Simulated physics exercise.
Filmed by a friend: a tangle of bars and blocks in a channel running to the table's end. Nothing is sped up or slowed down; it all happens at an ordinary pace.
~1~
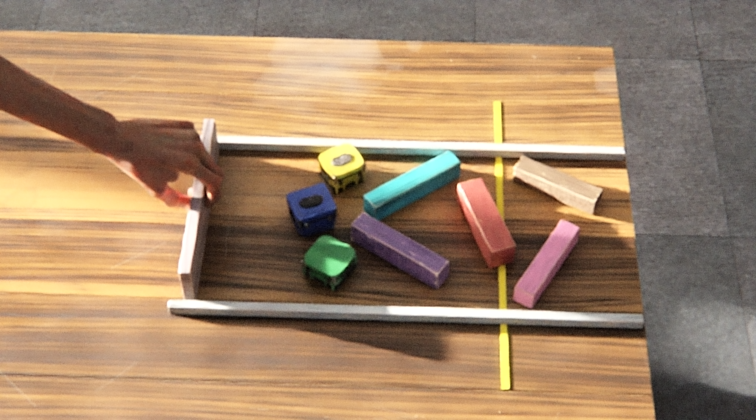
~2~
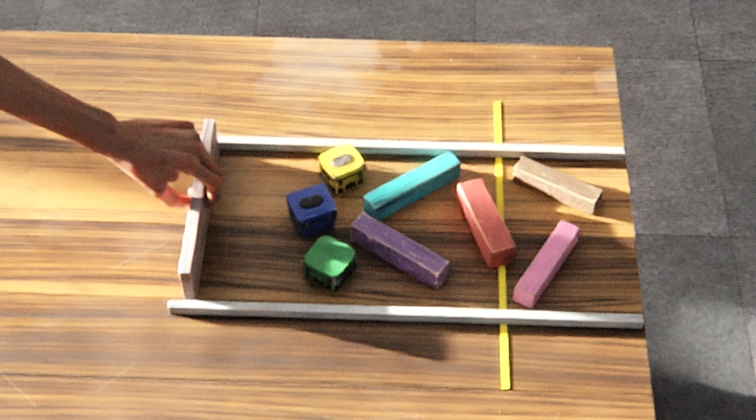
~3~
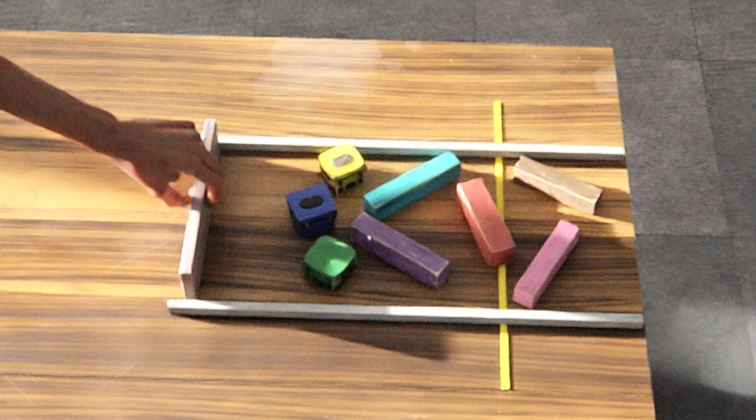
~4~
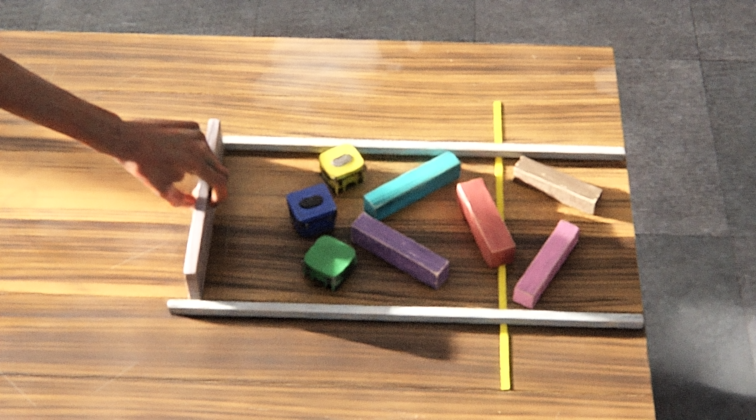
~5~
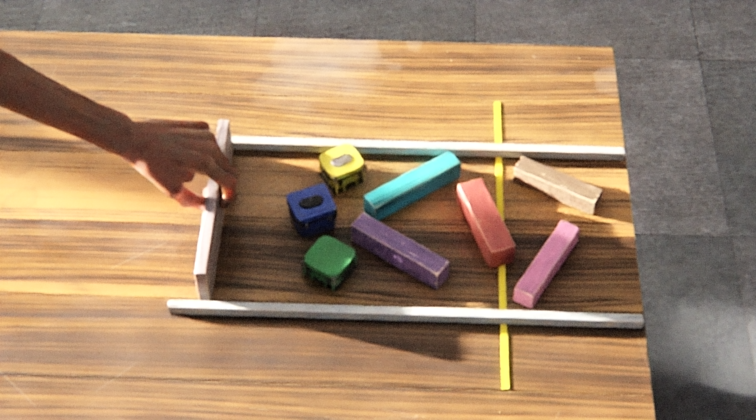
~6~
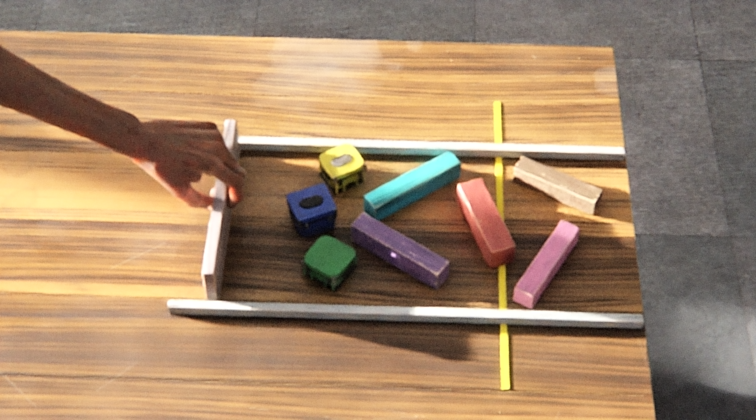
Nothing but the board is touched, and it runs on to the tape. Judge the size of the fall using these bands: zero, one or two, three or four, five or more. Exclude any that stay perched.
The push clears off nothing whatsoever.
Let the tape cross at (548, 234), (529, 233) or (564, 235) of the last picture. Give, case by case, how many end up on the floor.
Try by try, 2, 0 and 2.
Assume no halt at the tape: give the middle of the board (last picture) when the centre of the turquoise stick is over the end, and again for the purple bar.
The turquoise stick gives roughly (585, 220), the purple bar roughly (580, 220).
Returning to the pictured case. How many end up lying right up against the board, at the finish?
The number is 4.
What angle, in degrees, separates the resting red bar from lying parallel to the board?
Misalignment: Close to 25°.
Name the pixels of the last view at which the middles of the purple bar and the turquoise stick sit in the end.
The purple bar ends at (573, 274) and the turquoise stick at (548, 180).
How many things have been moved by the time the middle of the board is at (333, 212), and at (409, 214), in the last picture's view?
At the first point the count is 5, at the second it's 8.
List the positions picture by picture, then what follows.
Brown bar (557, 185); pink bar (547, 264); red bar (486, 223); board (200, 208); tape (501, 233), in the first frame.
Pink bar (547, 264); purple bar (399, 251), in the second frame.
Red bar (486, 223); turquoise stick (413, 186), in the third frame.
Brown bar (557, 186); green case (330, 263), in the fourth frame.
Pink bar (547, 264); blue case (312, 211), in the fifth frame.
Brown bar (557, 186); pink bar (547, 264); red bar (486, 223); board (222, 209); tape (501, 233), in the sixth frame.
A little later, none off yet; brown bar at rest near (557, 186); pink bar at rest near (547, 264); red bar at rest near (486, 223).
When it is over, the number that fall off is zero.
